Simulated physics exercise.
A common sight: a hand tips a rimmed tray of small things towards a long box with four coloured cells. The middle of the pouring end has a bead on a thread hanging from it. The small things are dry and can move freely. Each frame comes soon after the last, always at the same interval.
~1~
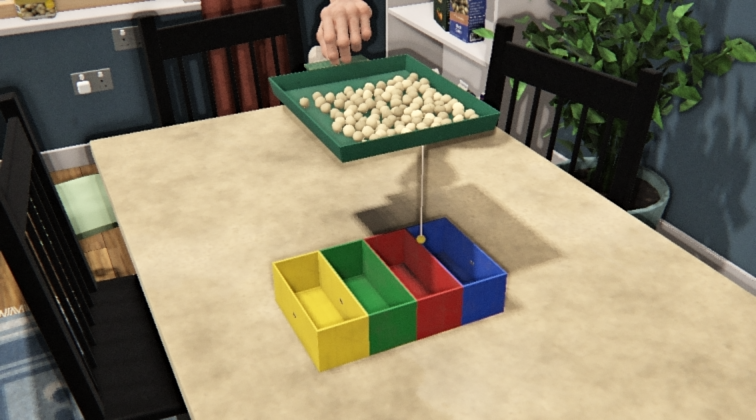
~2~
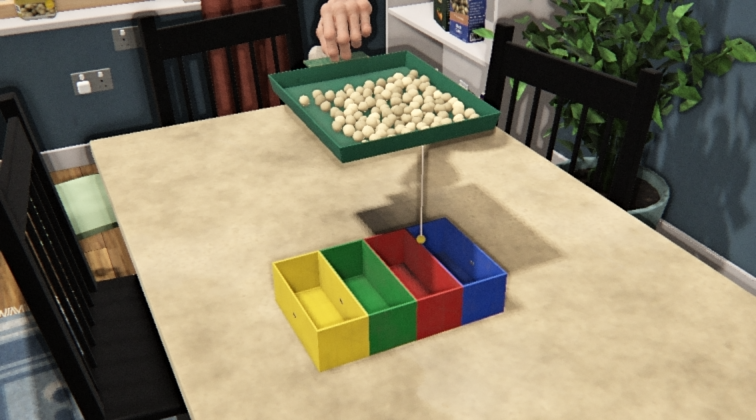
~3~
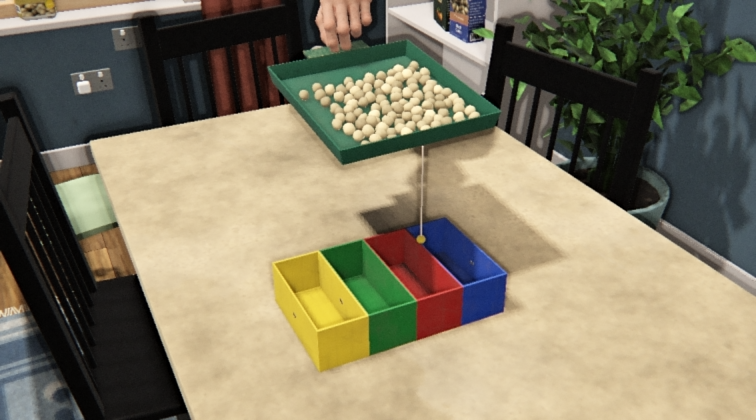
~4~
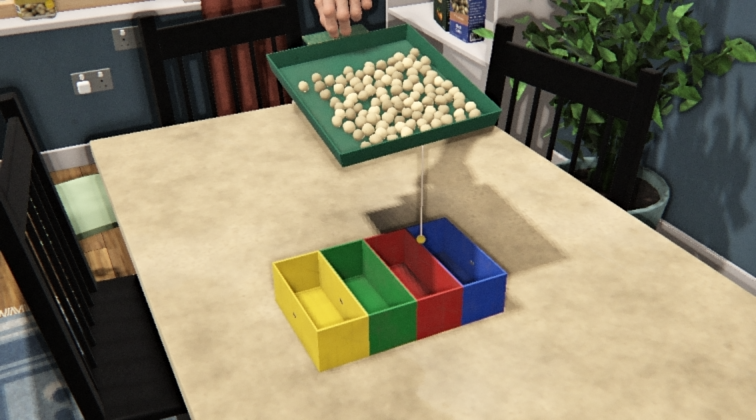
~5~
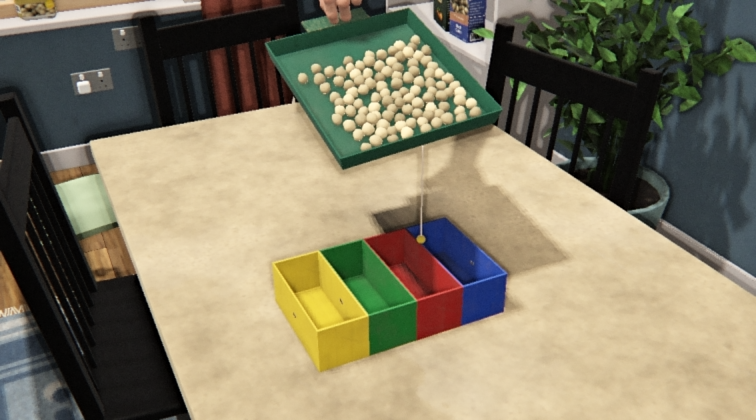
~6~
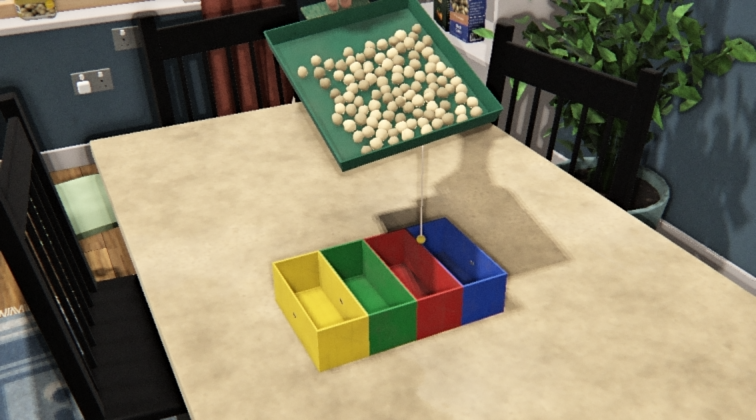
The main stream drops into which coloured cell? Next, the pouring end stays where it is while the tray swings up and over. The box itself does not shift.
It drops into the green cell.
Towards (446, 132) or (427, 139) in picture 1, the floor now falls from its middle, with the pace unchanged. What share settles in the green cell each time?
I'd say some 0 in a hundred at first, then 0 in a hundred.
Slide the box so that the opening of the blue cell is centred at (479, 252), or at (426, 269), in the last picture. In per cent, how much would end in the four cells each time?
You'd see roughly 90 per cent first and roughly 80 per cent second.
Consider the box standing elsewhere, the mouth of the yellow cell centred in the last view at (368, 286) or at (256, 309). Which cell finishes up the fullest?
First: The cell in yellow. Second: The cell in red.
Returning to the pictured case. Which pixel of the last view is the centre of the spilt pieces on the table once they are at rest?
Estimated middle: Around (463, 358).
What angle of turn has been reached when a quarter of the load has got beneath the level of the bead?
I'd say it is tilted about 120°.
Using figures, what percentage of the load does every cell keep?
Yellow cell: 10 per cent; green cell: 50 per cent; red cell: 10 per cent; blue cell: 0 per cent.
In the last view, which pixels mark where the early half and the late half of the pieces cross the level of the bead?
The opening part goes through (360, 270); what follows goes through (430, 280).
Soon after the last picture, tray tipped steeply; all on the tray.
A little later, tray tipped past a quarter turn; nearly all on the tray; a stray few in the green cell; a stray few falling or outside the box.
Later still, tray tipped past a quarter turn; about half in the green cell; a small part in the red cell; a small part in the yellow cell; a stray few in the blue cell; about a quarter falling or outside the box.
At rest, tray tipped past a quarter turn; about half in the green cell; a small part in the red cell; a small part in the yellow cell; a stray few in the blue cell; about a quarter outside the box.
